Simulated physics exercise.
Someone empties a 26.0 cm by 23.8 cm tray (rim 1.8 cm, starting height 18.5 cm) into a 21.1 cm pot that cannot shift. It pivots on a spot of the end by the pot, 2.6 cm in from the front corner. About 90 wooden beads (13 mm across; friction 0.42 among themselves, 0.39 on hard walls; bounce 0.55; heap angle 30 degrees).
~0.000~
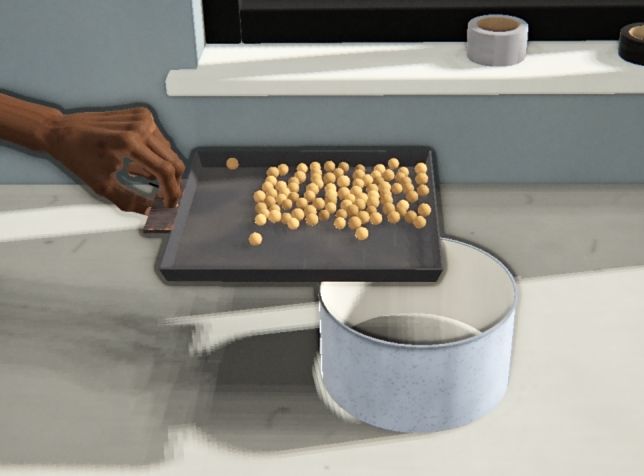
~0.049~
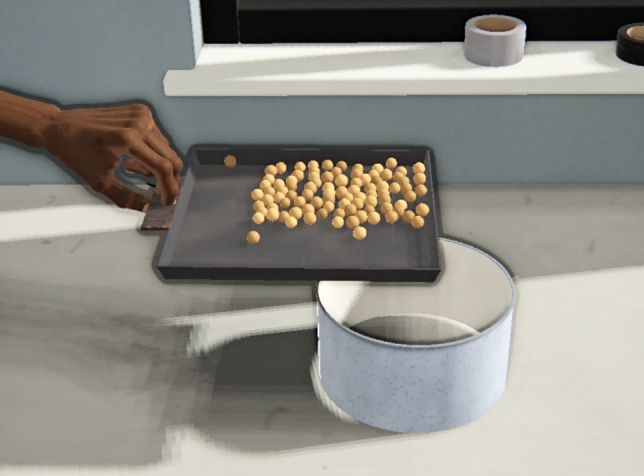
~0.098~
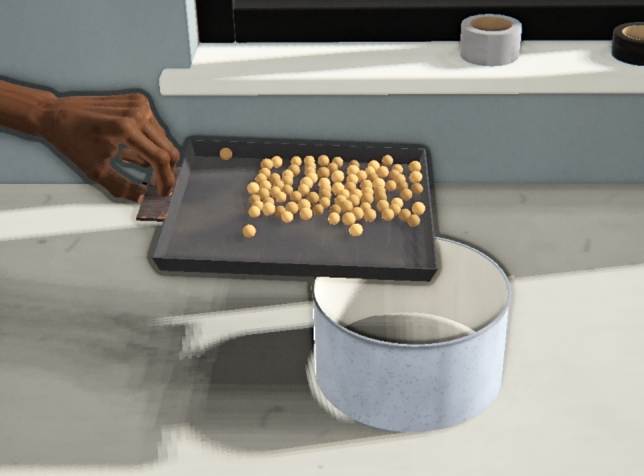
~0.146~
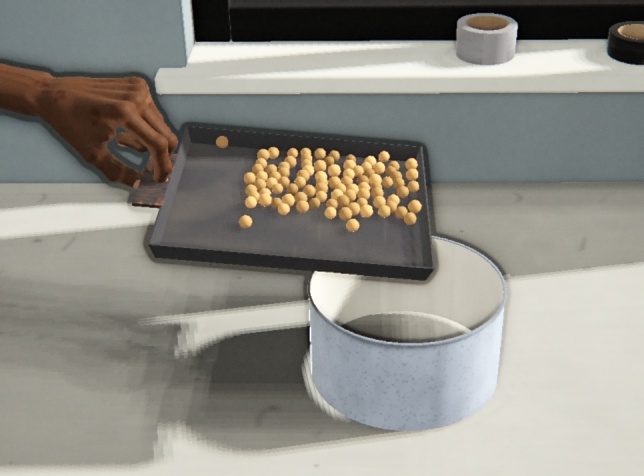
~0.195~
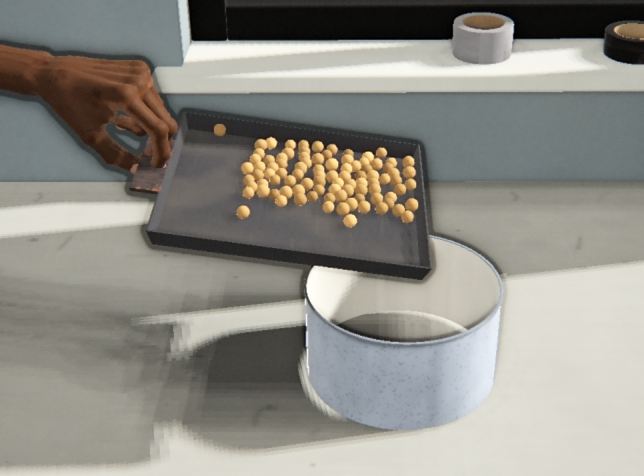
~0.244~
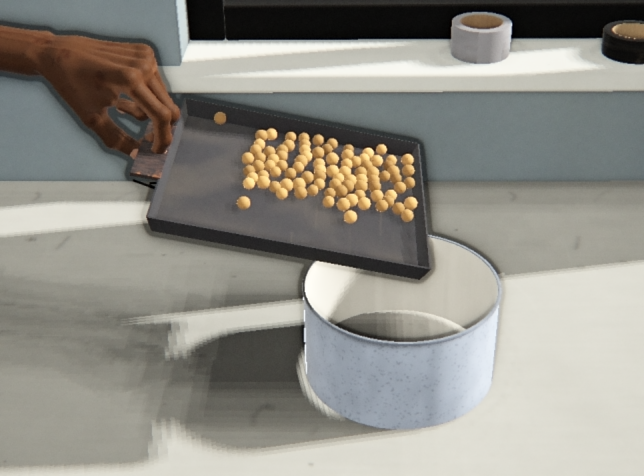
A dark rectangular tray of small round wooden beads, gripped at its left end by a hand, starts level above a speckled pale blue pot, then tilts gradually as its left end rises, while the beads keep their places on it.
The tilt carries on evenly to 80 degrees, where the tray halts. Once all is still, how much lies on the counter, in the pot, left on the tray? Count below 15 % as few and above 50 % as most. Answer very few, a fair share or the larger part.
On the counter: A fair share; in the pot: The larger part; left on the tray: Very few.
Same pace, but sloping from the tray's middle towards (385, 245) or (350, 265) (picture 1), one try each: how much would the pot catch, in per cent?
Some 30 and 0 per cent.
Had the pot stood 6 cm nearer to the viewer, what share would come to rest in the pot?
It would be near 55 per cent.
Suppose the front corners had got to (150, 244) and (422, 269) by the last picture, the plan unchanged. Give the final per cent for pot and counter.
Pot 0, counter 100.
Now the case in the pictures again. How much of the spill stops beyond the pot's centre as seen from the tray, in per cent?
Roughly 90 per cent.
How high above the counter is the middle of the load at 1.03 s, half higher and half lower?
Roughly 24 cm.
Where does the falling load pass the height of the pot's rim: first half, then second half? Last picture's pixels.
At about (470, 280), then at (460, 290).
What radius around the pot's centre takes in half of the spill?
About 20 cm.
Then, at 0.72 s, tilt 45 degrees; the tray holds 100 %, the pot 0 %.
After 1.03 s, tilt 66 degrees; the tray holds 100 %, the pot 0 %.
After 1.45 s, tilt 80 degrees; the tray holds 35 %, the pot 25 %.
In the end, at 2.8 s, counter 30 %, pot 70 %, tray 0 %.
